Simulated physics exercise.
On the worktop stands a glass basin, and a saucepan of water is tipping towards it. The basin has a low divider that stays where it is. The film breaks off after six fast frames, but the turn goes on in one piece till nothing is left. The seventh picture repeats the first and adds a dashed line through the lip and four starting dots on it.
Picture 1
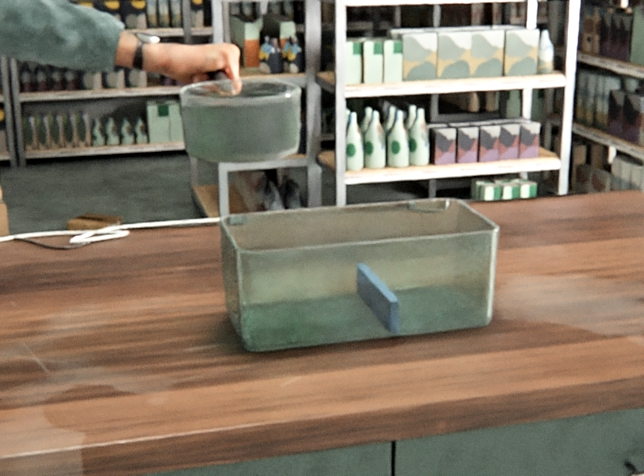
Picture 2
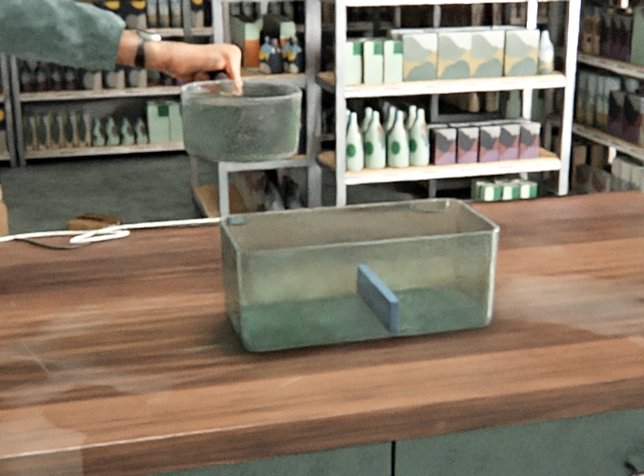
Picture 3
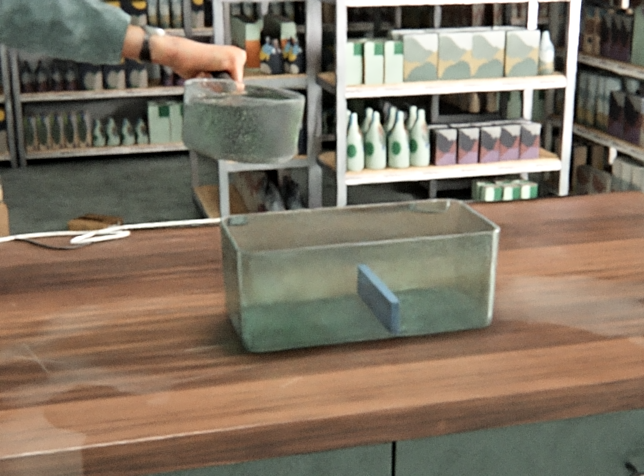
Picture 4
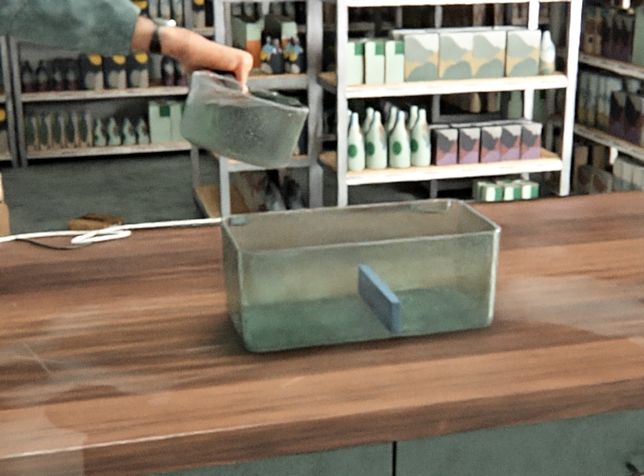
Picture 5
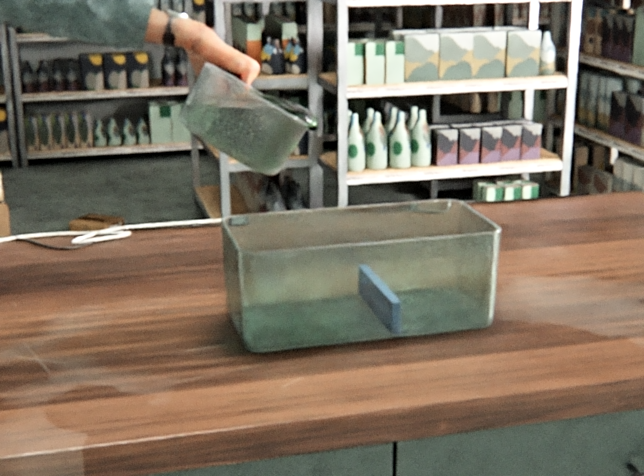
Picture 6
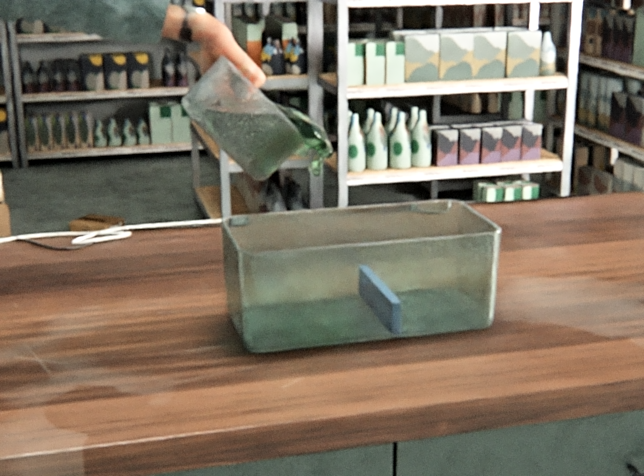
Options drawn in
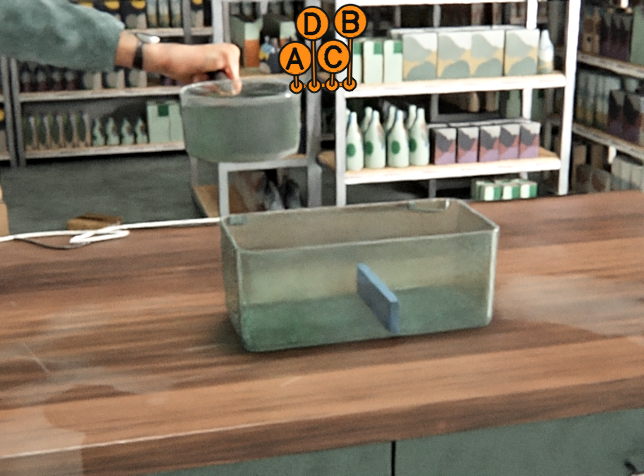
A hand tilting a saucepan of water rightward above a glass basin with a blue divider, water starting to slip over the lip.
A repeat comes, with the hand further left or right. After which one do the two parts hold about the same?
Go for C.
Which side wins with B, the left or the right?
More ends on the right.
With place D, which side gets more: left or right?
The left one.
In orange, A at (296, 86); B at (349, 84); C at (331, 84); D at (314, 85).
For place A, about 87 % ends left of the wall and 11 % right of it.
For place B, about 32 % ends left of the wall and 67 % right of it.
For place C, about 48 % ends left of the wall and 51 % right of it.
For place D, about 69 % ends left of the wall and 29 % right of it.
